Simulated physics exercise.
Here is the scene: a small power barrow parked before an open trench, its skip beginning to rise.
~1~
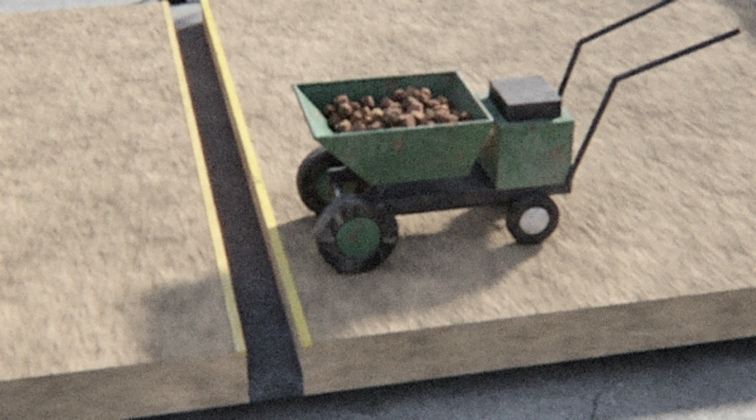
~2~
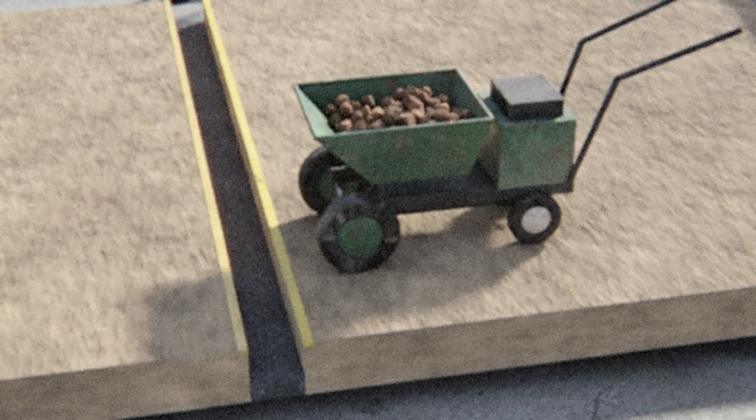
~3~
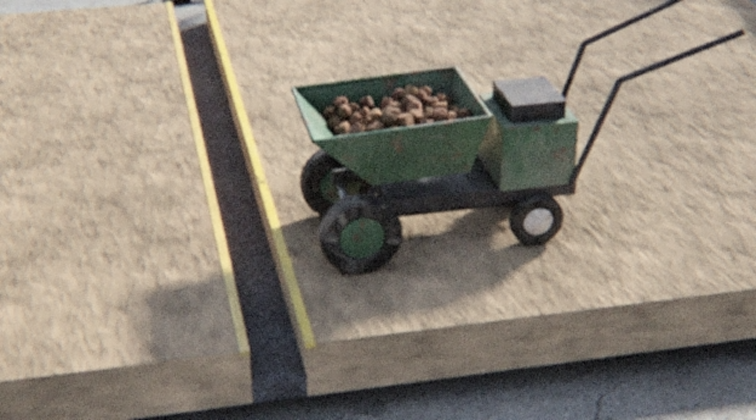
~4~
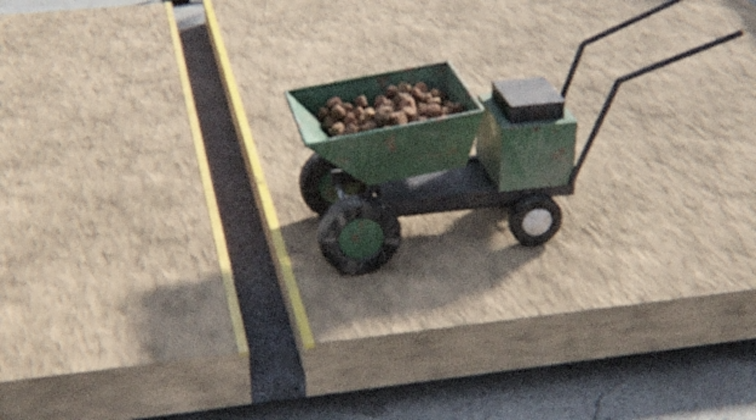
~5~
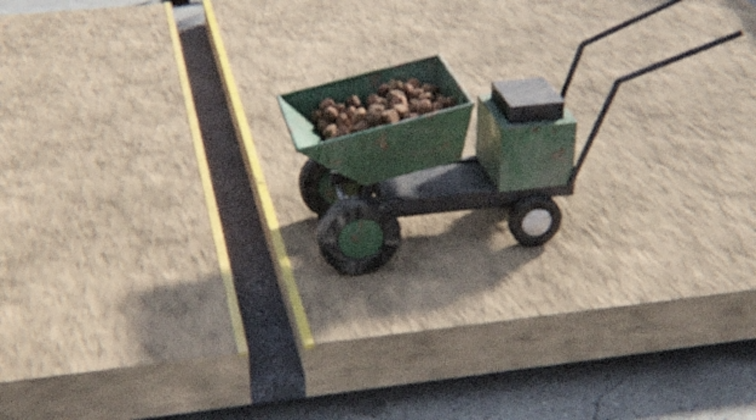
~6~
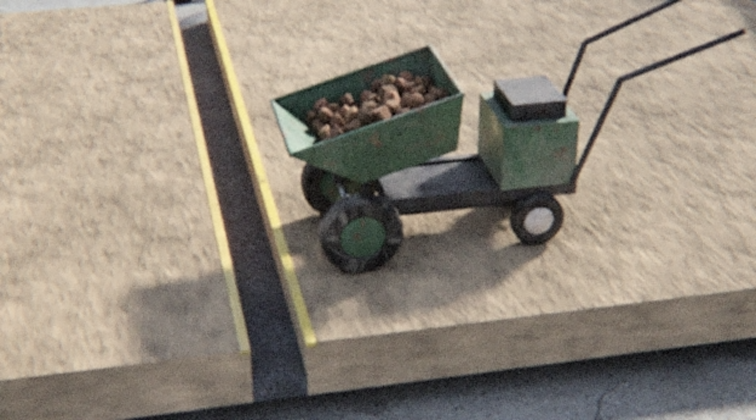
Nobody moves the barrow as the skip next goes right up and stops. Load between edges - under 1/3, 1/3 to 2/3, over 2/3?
The trench ends up with a part smaller than a third.
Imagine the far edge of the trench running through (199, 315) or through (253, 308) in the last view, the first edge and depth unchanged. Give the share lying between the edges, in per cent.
Lab note: Try one about 80 %, try two about 0 %.
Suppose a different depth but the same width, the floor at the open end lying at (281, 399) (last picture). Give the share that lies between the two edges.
Estimated share: Approx. 10 %.
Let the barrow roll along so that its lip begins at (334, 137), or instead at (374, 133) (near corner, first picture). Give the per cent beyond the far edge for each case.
In turn, around 50 per cent and 10 per cent.
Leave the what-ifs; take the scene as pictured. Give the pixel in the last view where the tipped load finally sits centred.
Around (188, 256), give or take.
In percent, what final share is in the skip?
It comes to about 20 percent.
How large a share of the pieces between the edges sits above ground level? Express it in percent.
5 per cent, near enough.
Soon, skip tipped steeply; all in the skip.
A while on, skip tipped right over; about half in the skip; a stray few in or heaped over the trench; about a third beyond it; a stray few falling.
Towards the end, skip tipped right over; about a quarter in the skip; a small part in or heaped over the trench; about two thirds beyond it.
Finally, skip tipped right over; about a quarter in the skip; a small part in or heaped over the trench; about two thirds beyond it.
